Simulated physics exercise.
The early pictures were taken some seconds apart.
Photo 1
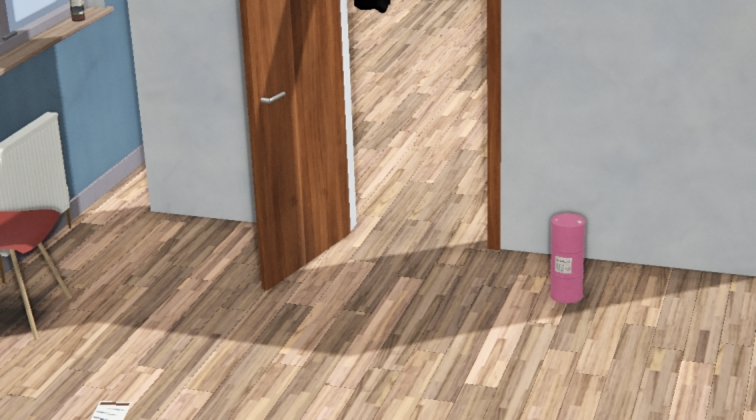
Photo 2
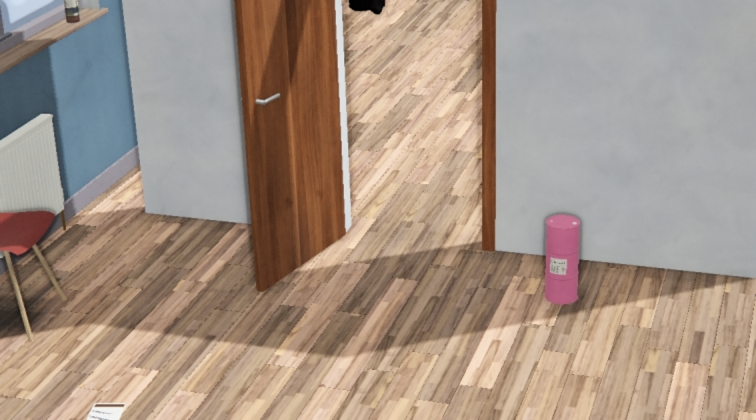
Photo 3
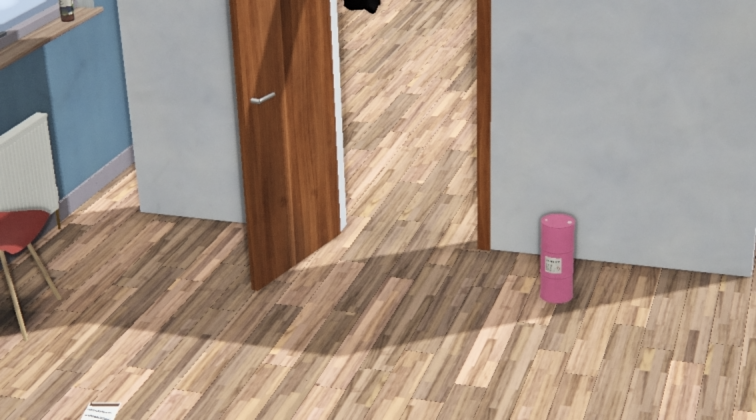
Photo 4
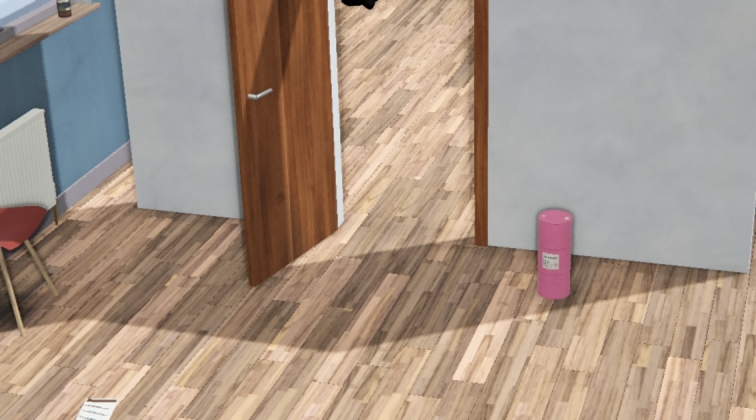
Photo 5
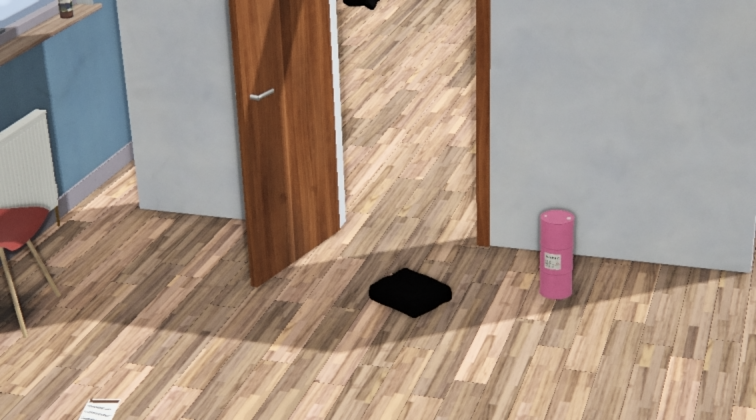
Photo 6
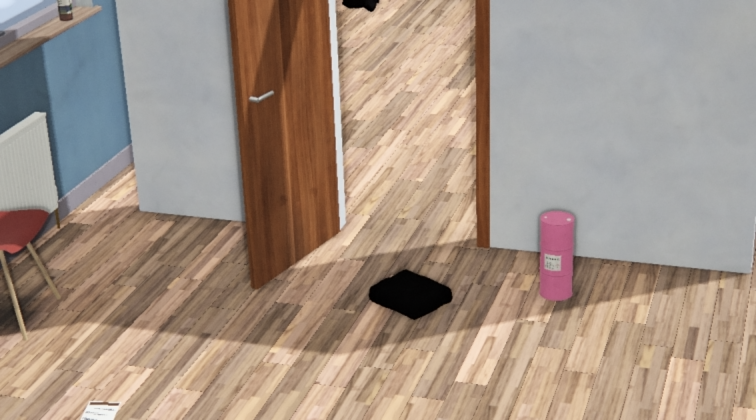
A black cushion appears on the wood floor between a wide-open brown door and a pink canister, both staying still.
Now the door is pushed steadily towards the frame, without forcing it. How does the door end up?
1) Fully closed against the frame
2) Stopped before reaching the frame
1, fully closed against the frame.
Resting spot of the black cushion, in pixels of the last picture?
It winds up at roughly (421, 296).
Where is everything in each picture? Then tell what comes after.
In the first frame, door wide open and still; pink canister (567, 259).
In the second frame, door wide open and still; pink canister (562, 260).
In the third frame, door wide open and still; pink canister (557, 259).
In the fourth frame, door wide open and still; pink canister (554, 255).
In the fifth frame, door wide open and still; pink canister (557, 255).
In the sixth frame, door wide open and still; black cushion (410, 294); pink canister (557, 256).
Then, 0.70 s later than the last frame, open by 87°.
Then, 1.30 s later than the last frame, open by 57°.
Then, 1.60 s later than the last frame, open by 41°; black cushion moved a little near (421, 296).
Then, 2.10 s later than the last frame, open by 14°; black cushion moved a little near (421, 296).
When it is over, open by 0°; both as before. End places, in pixels of the last picture, black cushion near (421, 296).
